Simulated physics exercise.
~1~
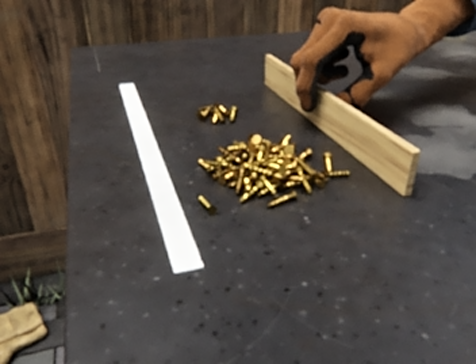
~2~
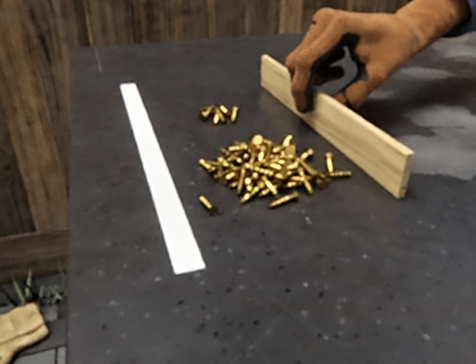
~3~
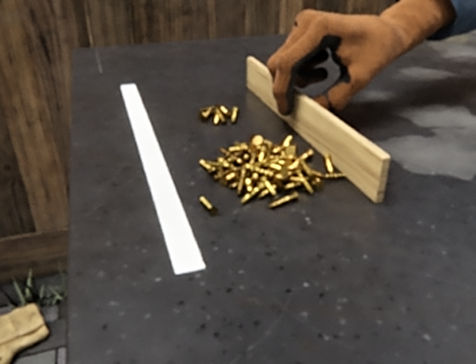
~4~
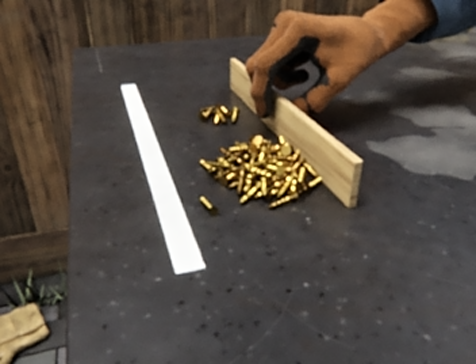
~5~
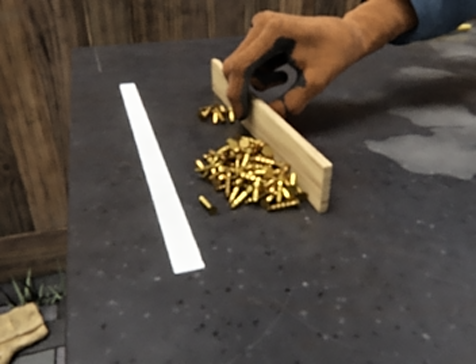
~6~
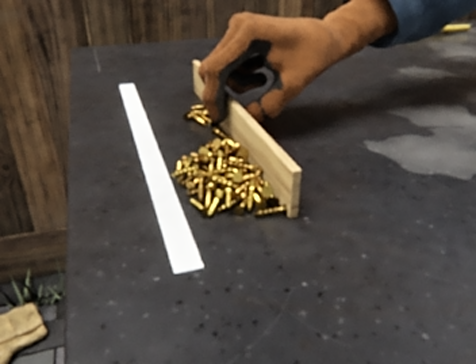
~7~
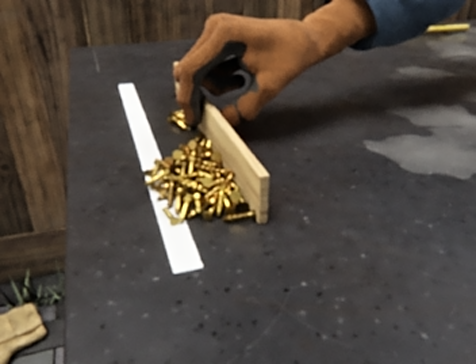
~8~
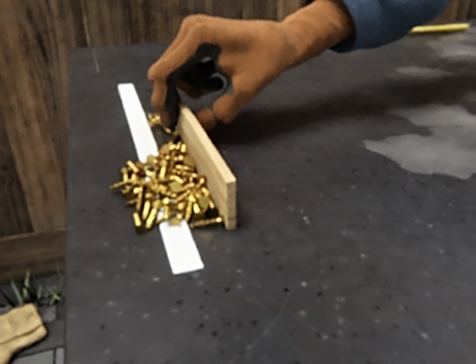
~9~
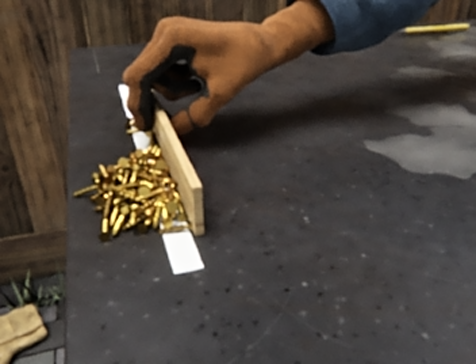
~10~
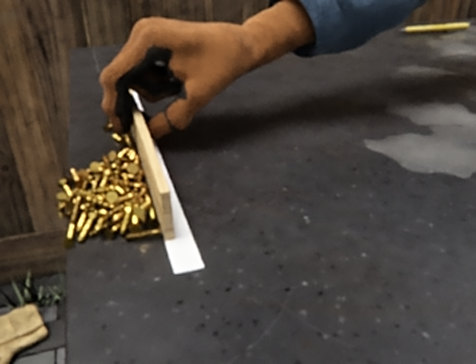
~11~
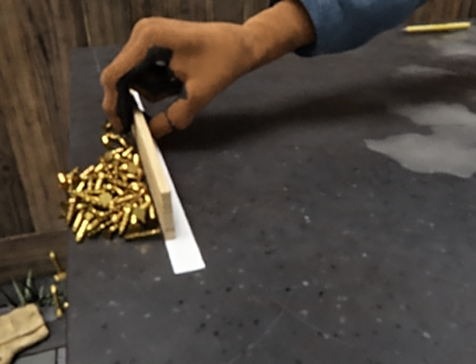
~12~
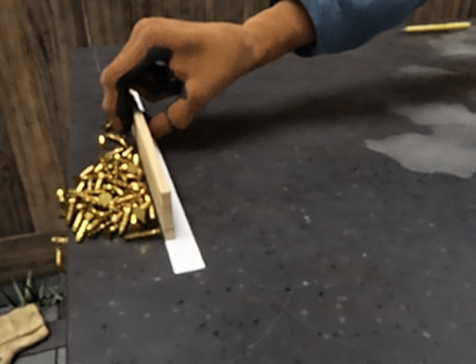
Gloved hand pushing small brass pieces left with a wooden strip, stopping at white tape as a few drop over the table edge.
